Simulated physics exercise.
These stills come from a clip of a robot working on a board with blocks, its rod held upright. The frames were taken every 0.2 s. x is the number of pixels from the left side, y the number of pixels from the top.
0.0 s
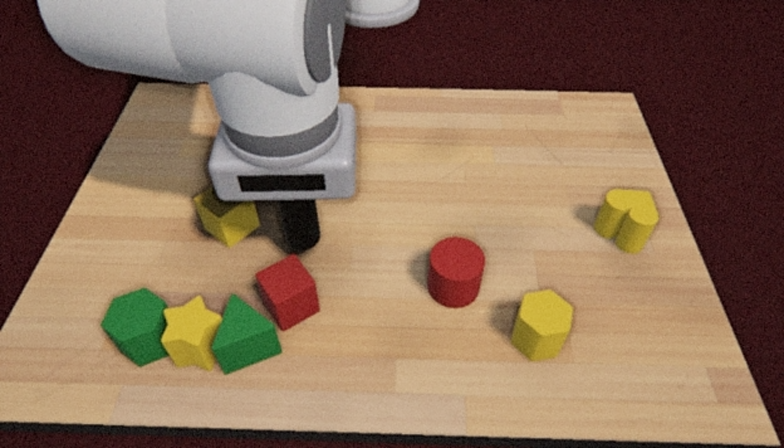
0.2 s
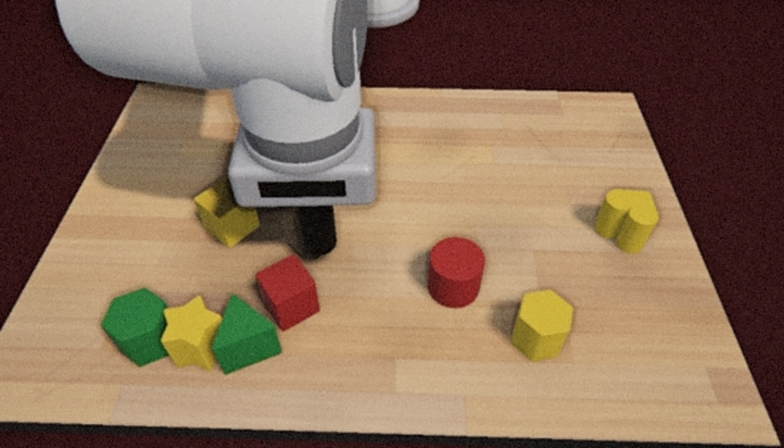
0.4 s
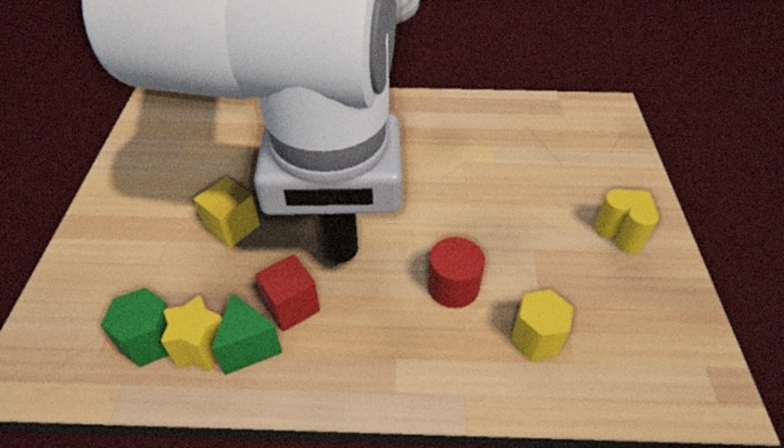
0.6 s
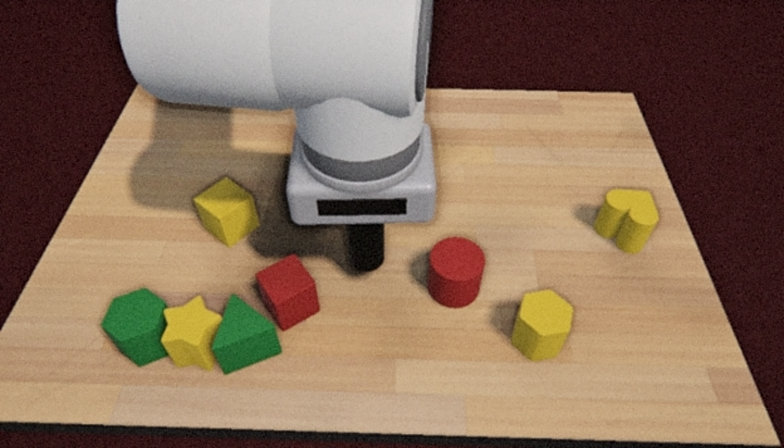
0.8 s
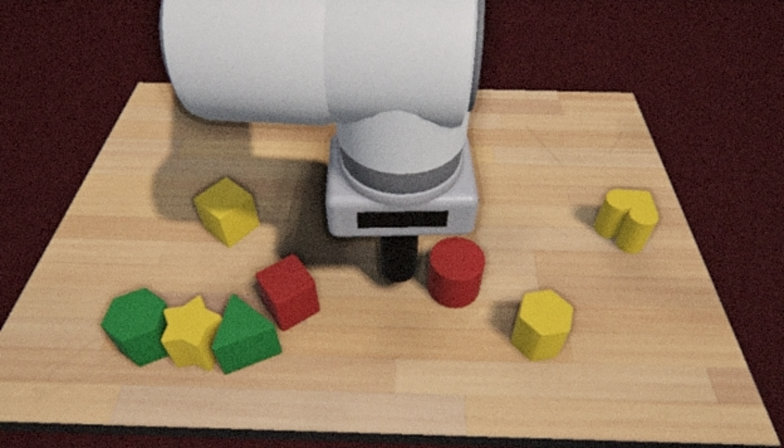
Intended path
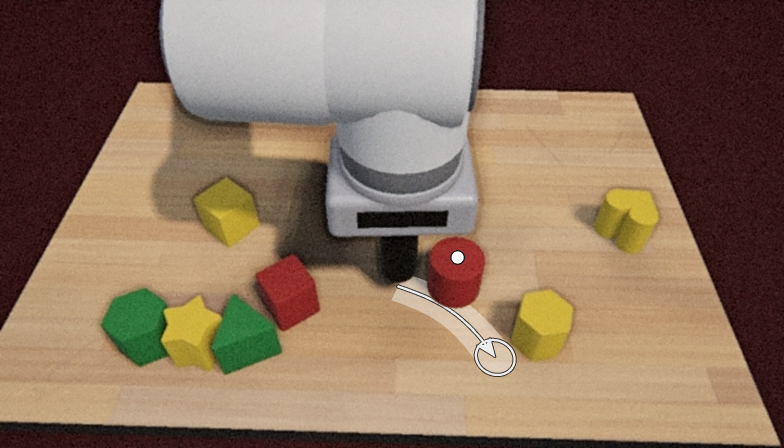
A robot arm moves its black rod right across the board toward the red cylinder.
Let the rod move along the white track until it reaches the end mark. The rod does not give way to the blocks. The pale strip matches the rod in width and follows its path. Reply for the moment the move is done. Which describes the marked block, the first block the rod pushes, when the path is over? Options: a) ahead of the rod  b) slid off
(b)
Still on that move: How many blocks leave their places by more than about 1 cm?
1.
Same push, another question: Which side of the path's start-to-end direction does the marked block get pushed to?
To the path's left.
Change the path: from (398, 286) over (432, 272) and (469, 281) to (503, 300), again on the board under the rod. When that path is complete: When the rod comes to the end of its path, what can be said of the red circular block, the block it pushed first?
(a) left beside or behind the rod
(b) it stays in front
It's b.
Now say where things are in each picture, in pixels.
The first frame shows rod's lower end at (304, 239); red circular block at (458, 257); yellow hexagon at (547, 311).
The second frame shows rod at (320, 244); blocks still.
The third frame shows rod at (341, 251); blocks still.
The fourth frame shows rod at (367, 259); blocks still.
The fifth frame shows rod at (399, 270); red circular block at (458, 257); yellow hexagon at (547, 311).
Drawn move, from (398, 286) by way of (435, 301) and (468, 325) to (495, 357); the dot is on the red circular block.
The first path, step by step. One third of the way, rod at (438, 285); red circular block at (481, 259).
Two thirds of the way, rod at (471, 309); red circular block at (494, 262).
At the end, rod at (500, 342); red circular block at (494, 262); yellow hexagon still.
